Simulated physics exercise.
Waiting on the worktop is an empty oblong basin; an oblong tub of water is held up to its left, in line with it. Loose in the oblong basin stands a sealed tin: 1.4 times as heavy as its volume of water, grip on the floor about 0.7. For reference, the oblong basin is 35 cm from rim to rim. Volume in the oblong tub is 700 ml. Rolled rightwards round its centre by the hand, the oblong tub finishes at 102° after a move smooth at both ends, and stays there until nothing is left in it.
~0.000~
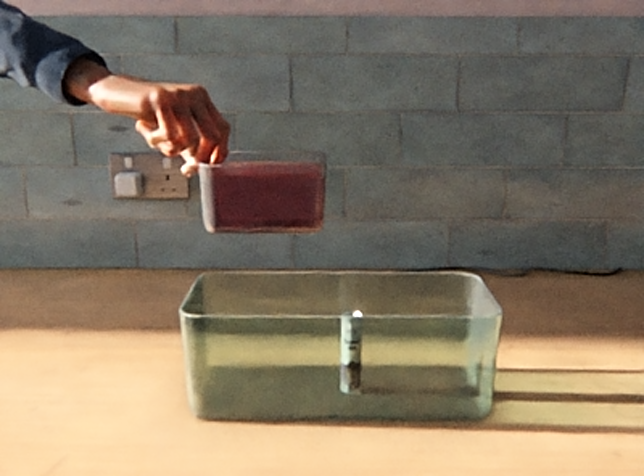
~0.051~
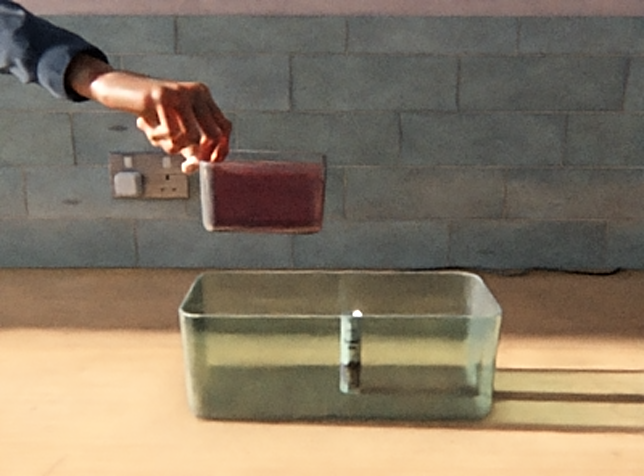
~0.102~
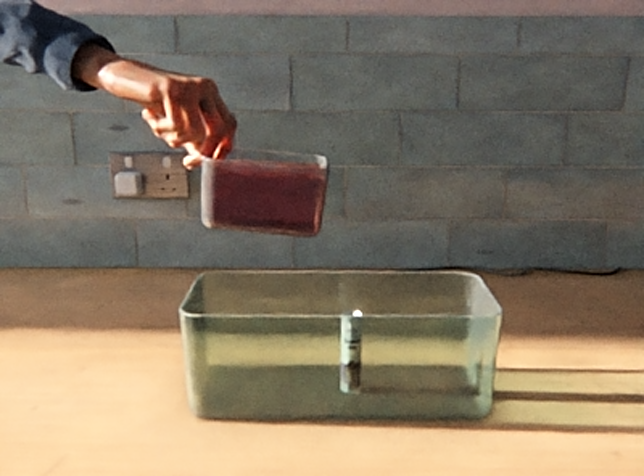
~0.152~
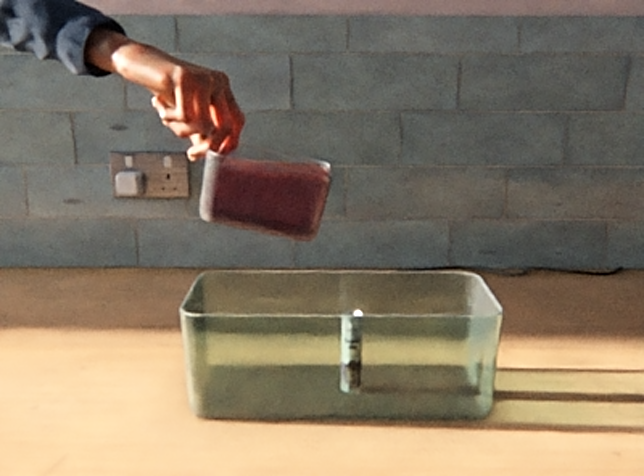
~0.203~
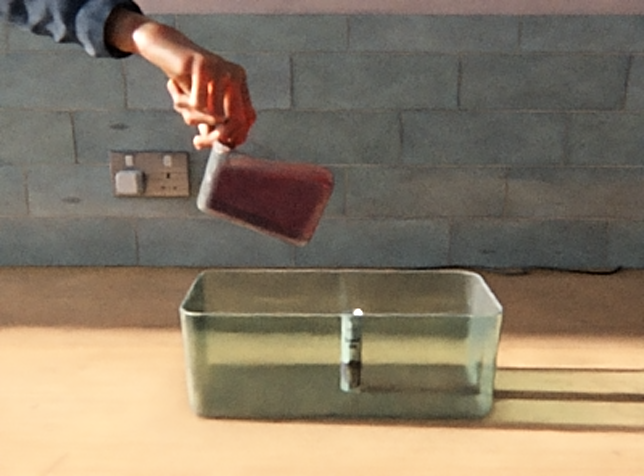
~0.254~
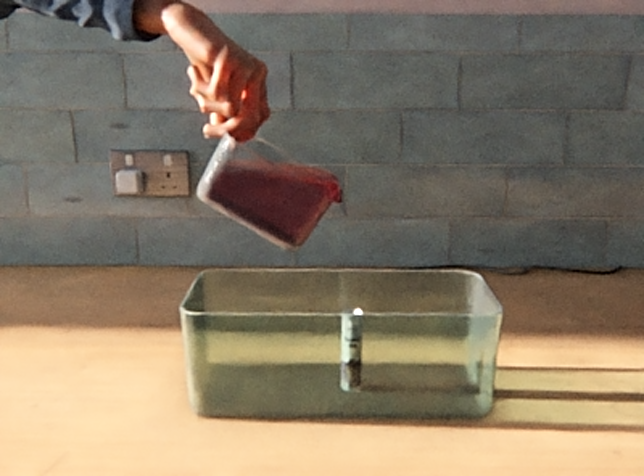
A hand tilts a small clear tub of dark red liquid rightwards above a larger basin.
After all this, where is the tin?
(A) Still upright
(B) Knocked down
The answer is A.
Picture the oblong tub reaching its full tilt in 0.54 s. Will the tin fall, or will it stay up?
In that case the tin stays vertical.
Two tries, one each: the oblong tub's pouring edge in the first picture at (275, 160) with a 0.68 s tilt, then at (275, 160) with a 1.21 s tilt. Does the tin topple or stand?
In the first try it comes down; in the second it remains standing.
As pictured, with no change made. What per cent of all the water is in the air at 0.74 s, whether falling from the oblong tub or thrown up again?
In-air share: About 5 %.
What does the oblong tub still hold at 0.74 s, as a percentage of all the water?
Around 6 in a hundred.
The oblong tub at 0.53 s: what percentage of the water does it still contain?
About 26 percent.
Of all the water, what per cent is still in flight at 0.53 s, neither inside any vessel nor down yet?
About 36 per cent.
After 0.53 s the tilt is 91° and 26 per cent is still to pour; the tin stands where it began.
After 0.74 s the tilt is 102° and 6 per cent is still to pour; the tin stands where it began.
After 0.95 s the tilt is 102° and 1 per cent is still to pour; the tin stands where it began.
After 1.18 s the tilt is 102° and 0 per cent is still to pour; the tin stands where it began.
In the end the tin stands where it began.
